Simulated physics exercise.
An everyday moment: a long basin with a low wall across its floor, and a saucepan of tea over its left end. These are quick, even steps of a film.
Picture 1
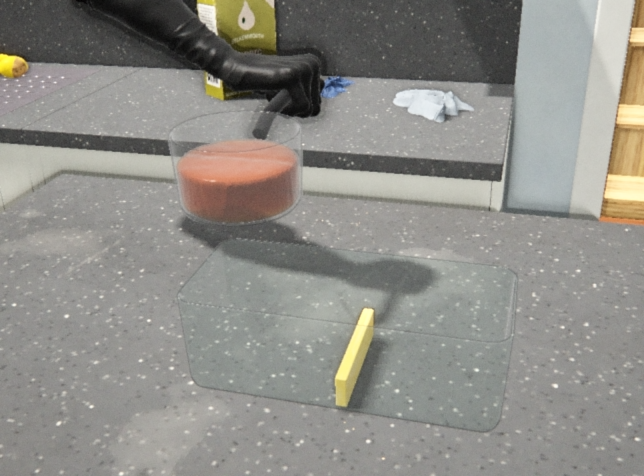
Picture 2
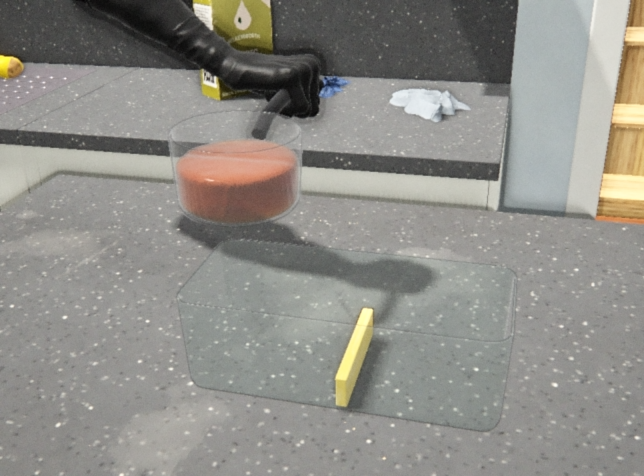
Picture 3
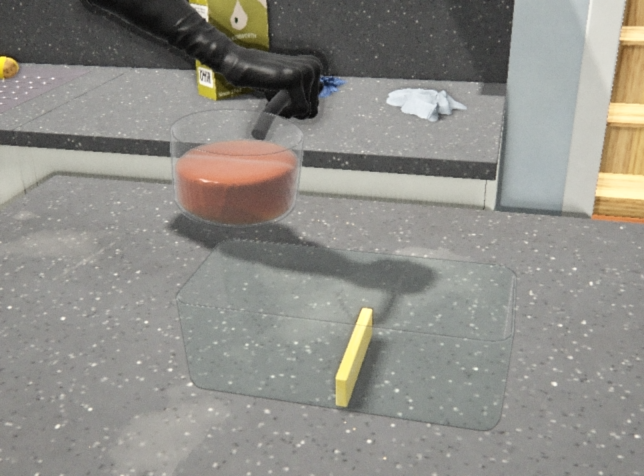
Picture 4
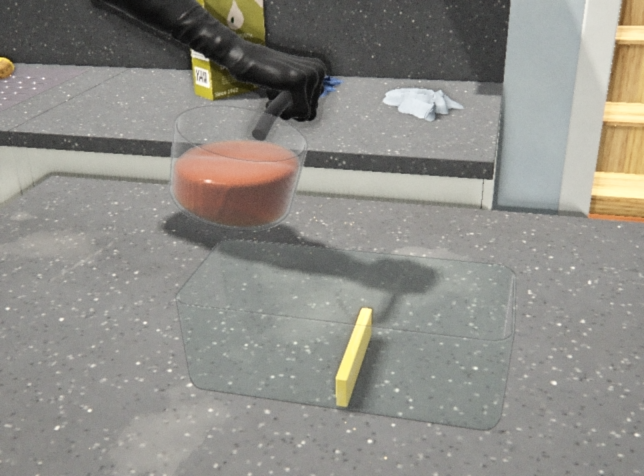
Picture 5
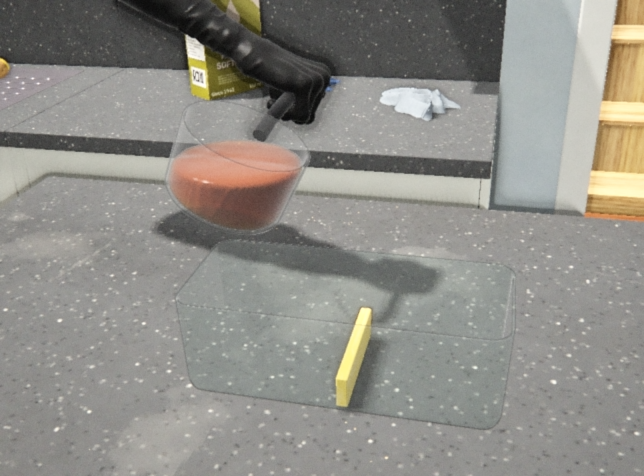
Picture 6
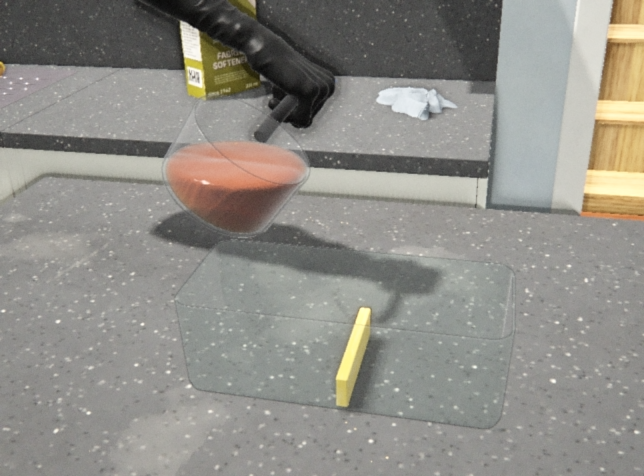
A black-gloved hand held a clear pan of reddish-brown tea above the left end of a long see-through basin with a low yellow wall, then steadily tilted it further to the right.
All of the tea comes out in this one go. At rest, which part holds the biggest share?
Most lies in the left-hand part.
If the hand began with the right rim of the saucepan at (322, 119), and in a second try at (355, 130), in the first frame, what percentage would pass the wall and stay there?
The first gives 65 %, the second 90 %.
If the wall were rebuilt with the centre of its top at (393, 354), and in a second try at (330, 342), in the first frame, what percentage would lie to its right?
Near 15 % and 65 %.
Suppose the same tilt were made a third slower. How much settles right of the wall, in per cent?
Roughly 50 in a hundred.
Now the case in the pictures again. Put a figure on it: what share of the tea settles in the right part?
Close to 35 per cent.
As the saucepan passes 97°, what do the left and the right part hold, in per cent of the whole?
Some 15 per cent left and 20 right.
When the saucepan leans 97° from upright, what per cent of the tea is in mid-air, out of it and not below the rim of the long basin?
Near 35 %.
A moment on, the tilt is 97° and 33 per cent is still to pour, 14 is left of the wall and 18 right of it.
Next, the tilt is 115° and 4 per cent is still to pour, 55 is left of the wall and 35 right of it.
Then the tilt is 115° and 0 per cent is still to pour, 63 is left of the wall and 36 right of it.
Later the tilt is 115° and 0 per cent is still to pour, 63 is left of the wall and 36 right of it.
At rest 63 per cent lies left of the wall, 36 right of it and 1 outside.
